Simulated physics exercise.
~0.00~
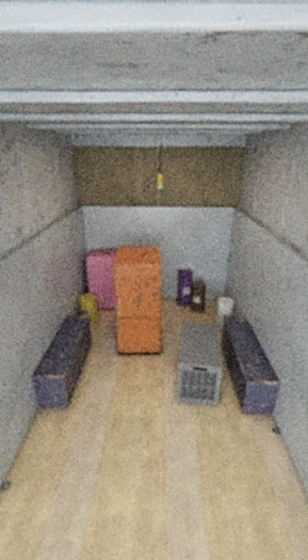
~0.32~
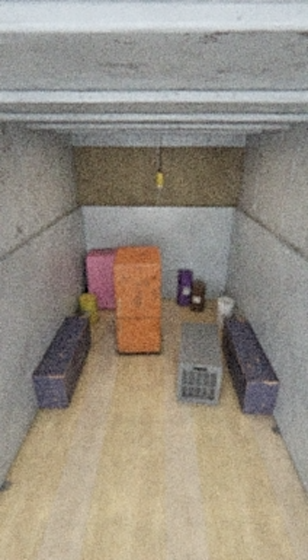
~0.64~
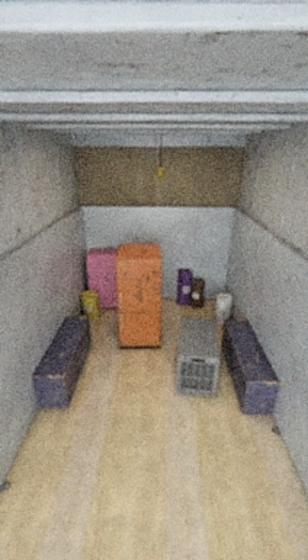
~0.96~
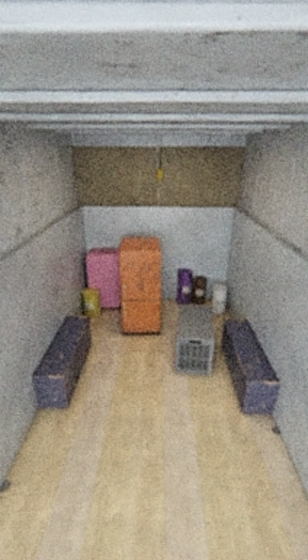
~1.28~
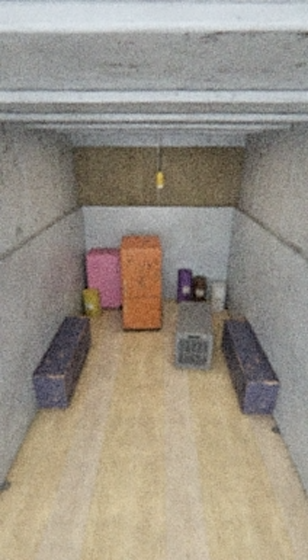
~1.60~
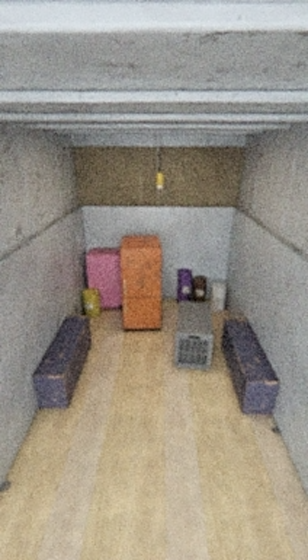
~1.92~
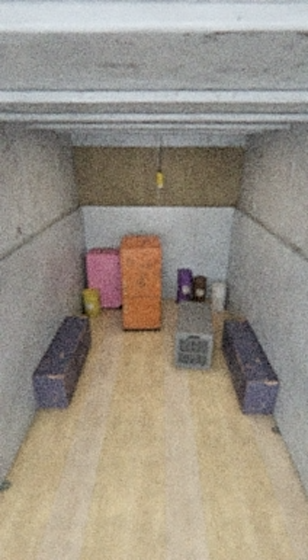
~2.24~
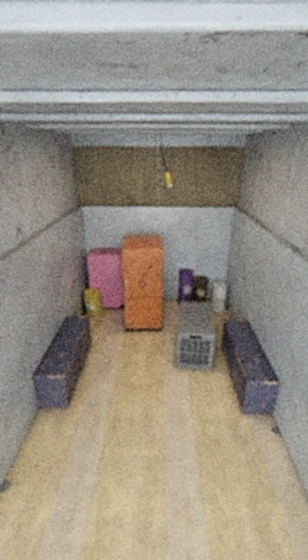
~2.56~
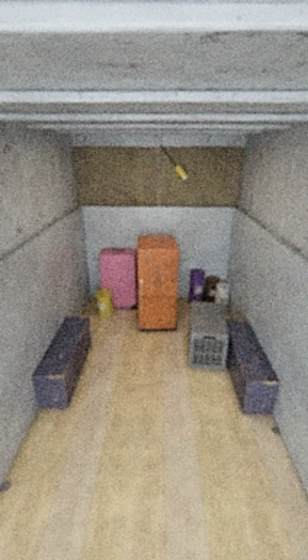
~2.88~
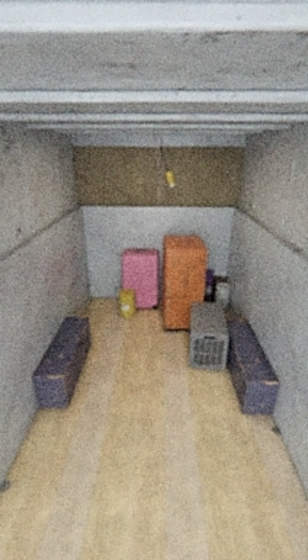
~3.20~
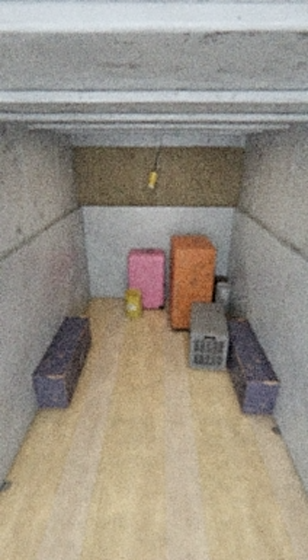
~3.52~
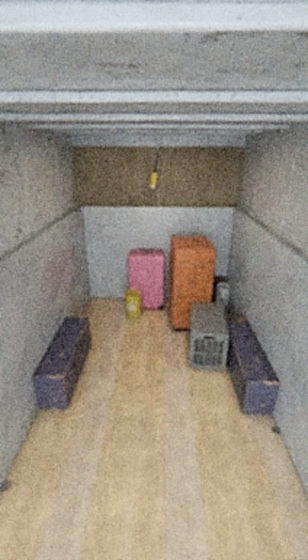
Tall orange appliance and other cargo sliding forward in a van's load bay, then shifting right together, staying upright and settling.
